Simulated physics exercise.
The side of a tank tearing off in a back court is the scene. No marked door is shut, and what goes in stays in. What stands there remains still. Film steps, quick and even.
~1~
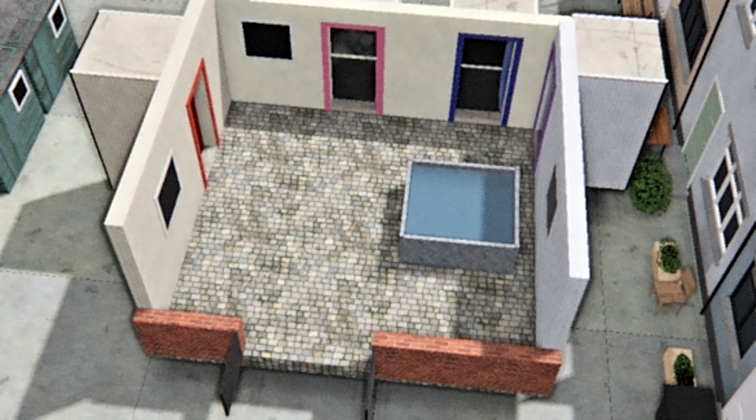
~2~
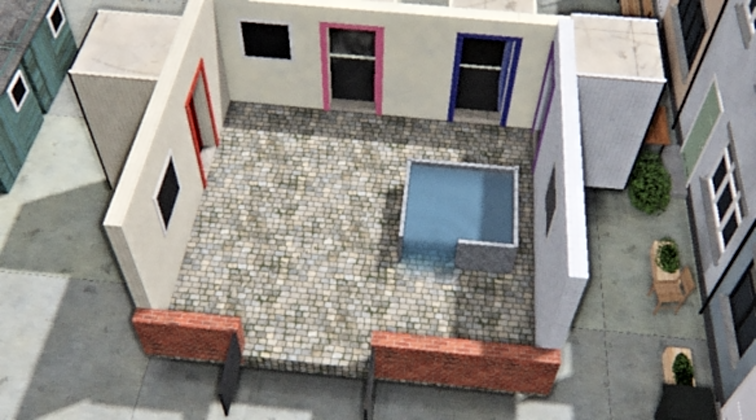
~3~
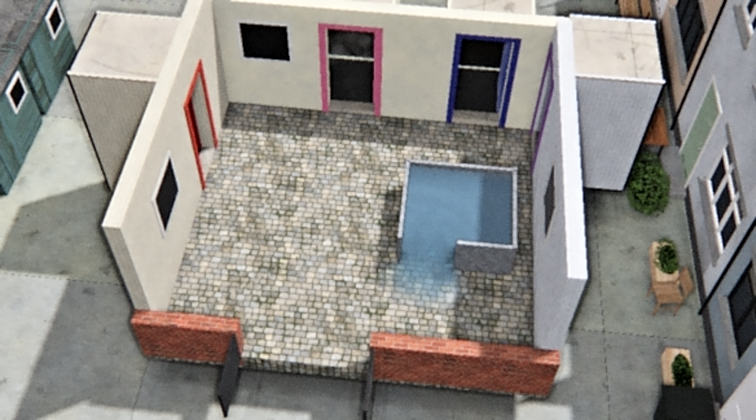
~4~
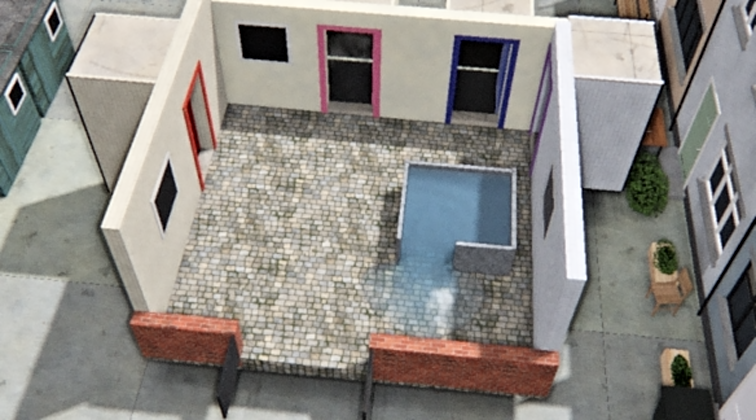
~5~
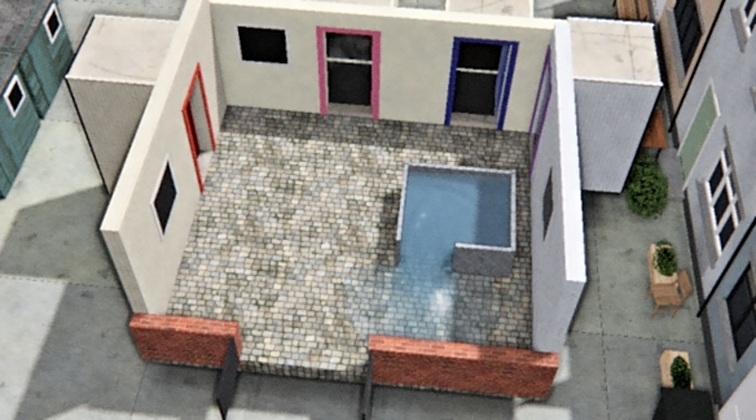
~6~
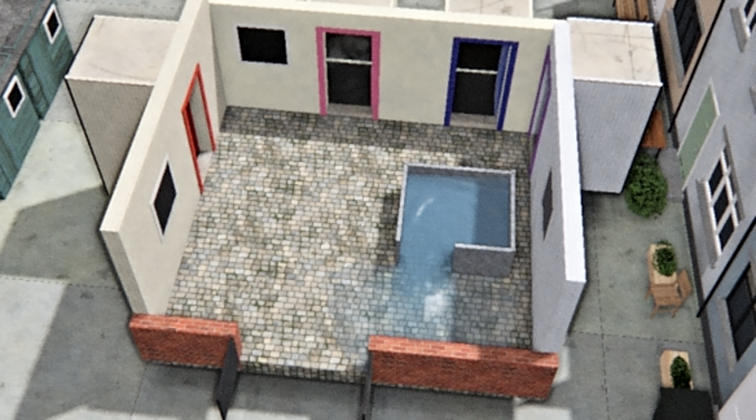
The clip shows a walled, paved court with an open tank of blue water, seen from above; part of the tank's near side opens, and water pours out through the gap and spreads over the paving toward the brick wall.
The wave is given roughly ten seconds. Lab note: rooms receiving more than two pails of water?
Result: The red door keeps the inflow to two buckets or less. The pink door keeps the inflow to two buckets or less. The blue door keeps the inflow to two buckets or less. The purple door keeps the inflow to two buckets or less.
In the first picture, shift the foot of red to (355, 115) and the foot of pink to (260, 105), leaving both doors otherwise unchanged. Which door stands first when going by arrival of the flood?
Answer: The purple door.
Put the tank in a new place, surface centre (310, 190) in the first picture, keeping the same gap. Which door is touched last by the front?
Note: The purple door.
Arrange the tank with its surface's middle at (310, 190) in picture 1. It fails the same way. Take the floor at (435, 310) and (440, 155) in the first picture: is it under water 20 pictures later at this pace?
Spared, spared.
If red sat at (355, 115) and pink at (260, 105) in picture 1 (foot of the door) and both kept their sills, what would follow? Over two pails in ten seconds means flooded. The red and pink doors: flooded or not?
Finding - red door is safe, pink door is safe.
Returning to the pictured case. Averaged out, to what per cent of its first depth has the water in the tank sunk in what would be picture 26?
I make it 36 per cent.
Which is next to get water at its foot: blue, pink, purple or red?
Call: The door marked purple.
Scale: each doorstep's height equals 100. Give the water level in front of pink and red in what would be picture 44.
The first comes to about 20 percent, the second to about 50 percent.
A moment on, water covers 20 % of the floor; the red door not reached, the pink door not reached, the blue door not reached, the purple door not reached.
Next, water covers 25 % of the floor; the red door not reached, the pink door not reached, the blue door not reached, the purple door not reached.
Then, water covers 35 % of the floor; the red door not reached, the pink door not reached, the blue door not reached, the purple door wet at the sill, nothing in.
Later, water covers 60 % of the floor; the red door wet at the sill, nothing in, the pink door wet at the sill, nothing in, the blue door wet at the sill, nothing in, the purple door wet at the sill, nothing in.
In the end, water covers 95 % of the floor; the red door wet at the sill, nothing in, the pink door wet at the sill, nothing in, the blue door wet at the sill, nothing in, the purple door wet at the sill, nothing in.
